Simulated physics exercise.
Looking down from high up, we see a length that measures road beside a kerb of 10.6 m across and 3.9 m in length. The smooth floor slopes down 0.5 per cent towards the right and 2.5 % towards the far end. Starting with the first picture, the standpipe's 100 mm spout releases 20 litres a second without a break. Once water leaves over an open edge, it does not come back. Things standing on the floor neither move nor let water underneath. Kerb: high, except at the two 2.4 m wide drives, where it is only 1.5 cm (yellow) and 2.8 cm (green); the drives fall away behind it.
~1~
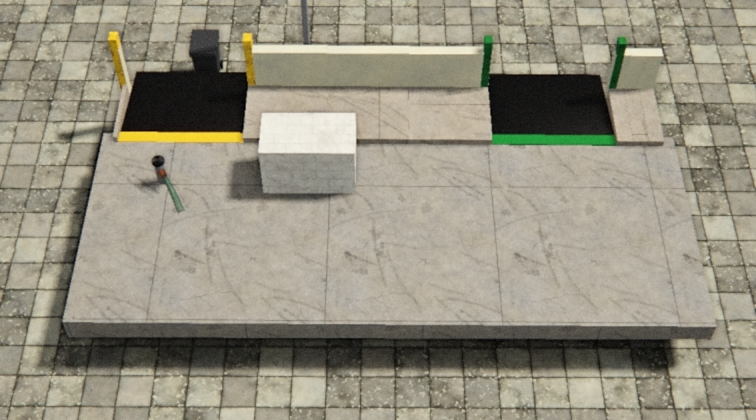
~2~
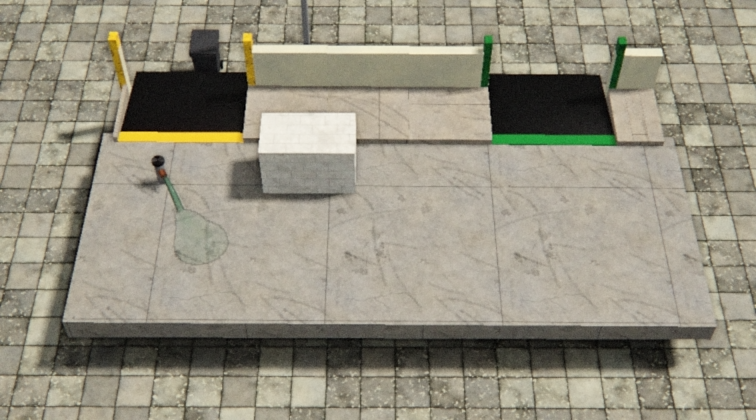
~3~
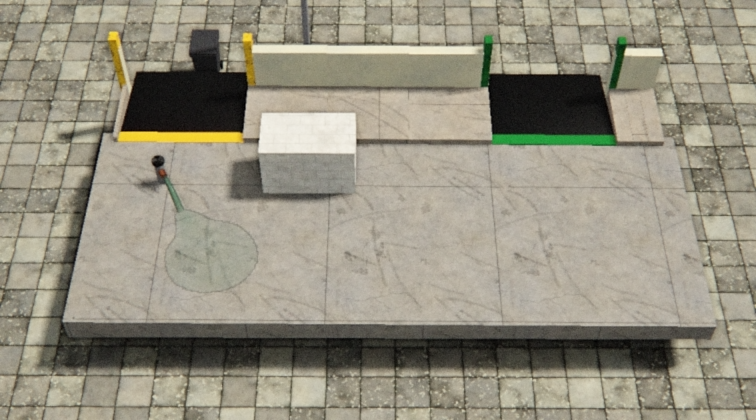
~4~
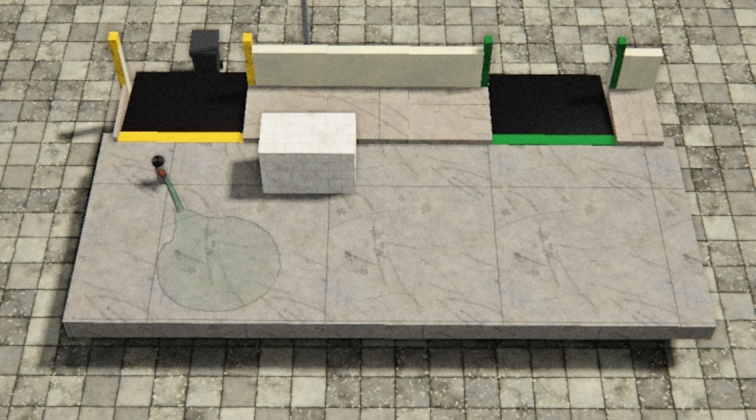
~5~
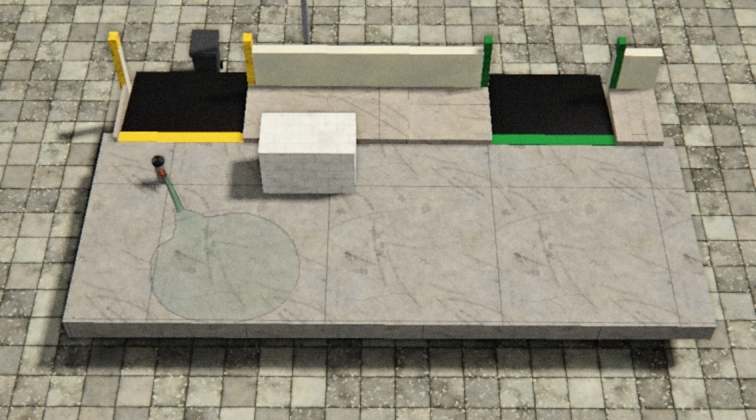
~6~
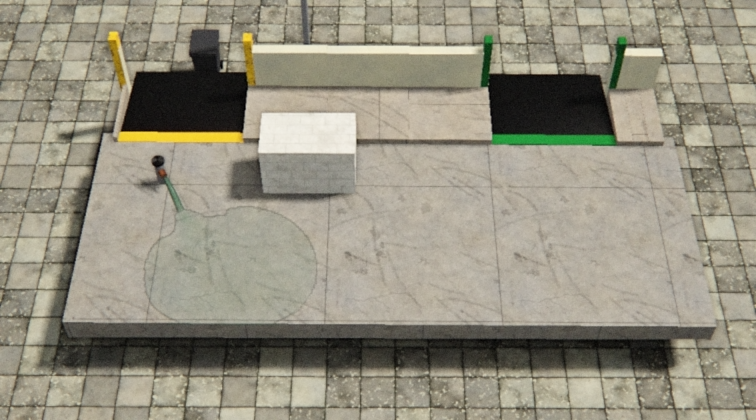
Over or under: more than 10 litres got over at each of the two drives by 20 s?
As I see it, the yellow drive sees a smaller spill than that; the green drive sees a smaller spill than that.
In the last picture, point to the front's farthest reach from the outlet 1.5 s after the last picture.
Around pixel (335, 294).
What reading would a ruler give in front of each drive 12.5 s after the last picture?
In centimetres, yellow: 1.0; green: 0.8.
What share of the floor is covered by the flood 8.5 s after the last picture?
The flood covers close to 35 per cent of the floor.
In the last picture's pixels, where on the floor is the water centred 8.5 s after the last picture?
I'd say somewhere about (288, 235).
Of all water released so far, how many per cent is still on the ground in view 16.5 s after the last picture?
About 72 per cent remains.
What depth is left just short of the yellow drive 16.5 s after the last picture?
1.5 cm.
Then, 1.5 s after the last picture water covers 15 % of the floor and is deepest (4 cm) near (188, 220); yellow drive not reached, green drive not reached.
Then, 4.5 s after the last picture water covers 25 % of the floor and is deepest (4 cm) near (188, 220); yellow drive not reached, green drive not reached.
Then, 8.5 s after the last picture water covers 35 % of the floor and is deepest (4 cm) near (188, 220); yellow drive not reached, green drive not reached.
Then, 12.5 s after the last picture water covers 40 % of the floor and is deepest (4 cm) near (188, 220); yellow drive 1 cm at the lowered kerb, 0 L in, green drive 0.82 cm at the lowered kerb, 0 L in.
Then, 16.5 s after the last picture water covers 45 % of the floor and is deepest (4 cm) near (188, 220); yellow drive 1.7 cm at the lowered kerb, 1 L in, green drive 2.3 cm at the lowered kerb, 0 L in.
